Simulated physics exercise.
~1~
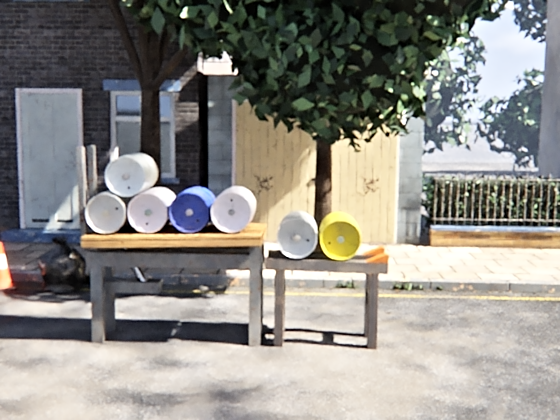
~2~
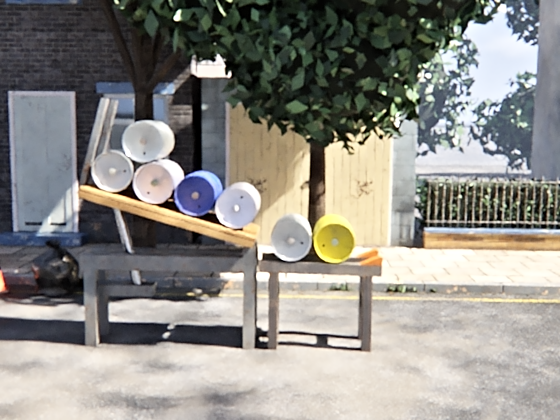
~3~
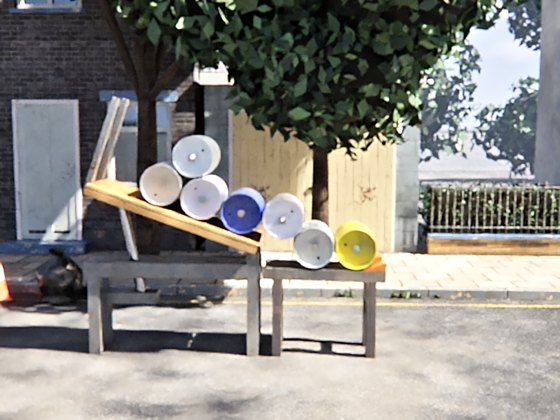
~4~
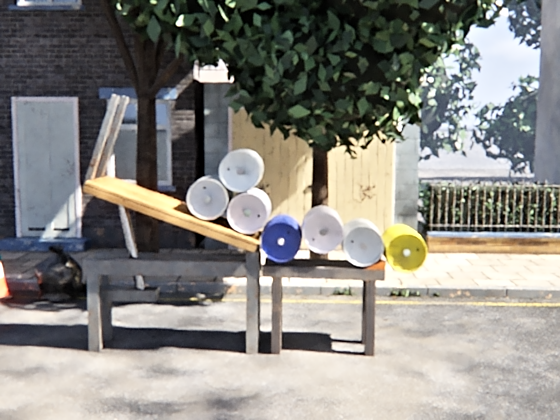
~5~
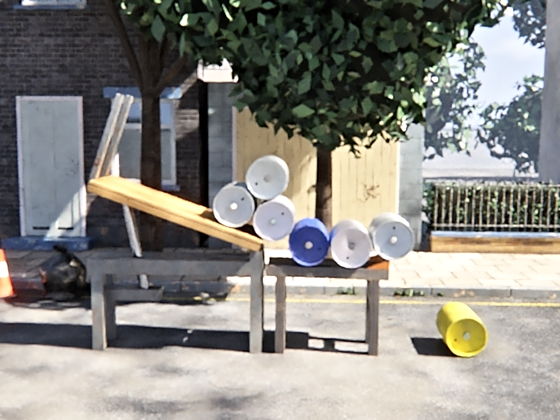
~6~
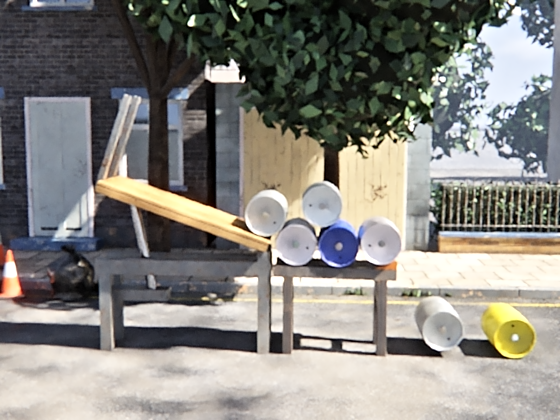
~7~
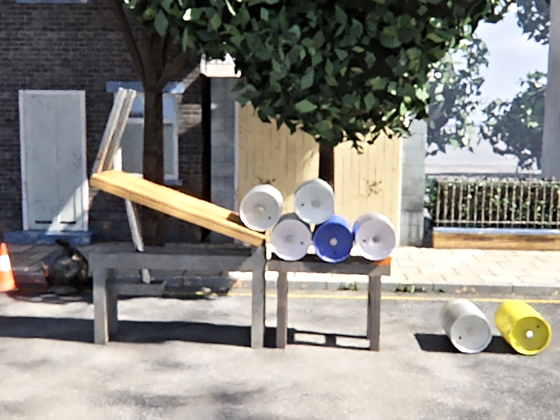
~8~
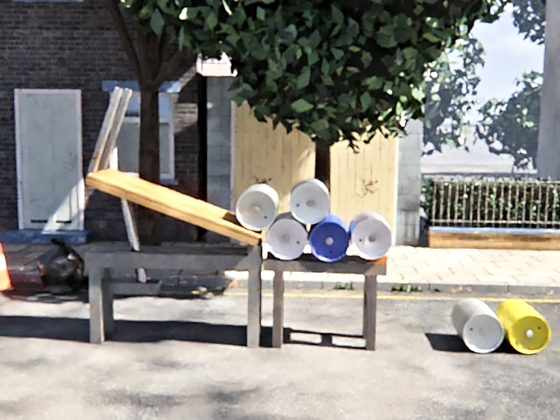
In this clip, a wooden deck on a trestle tilts down to the right, rolling white and blue drums toward a lower stand, where a yellow drum and then a white one drop off the far end and settle side by side on the ground while the blue and four white drums stay piled.
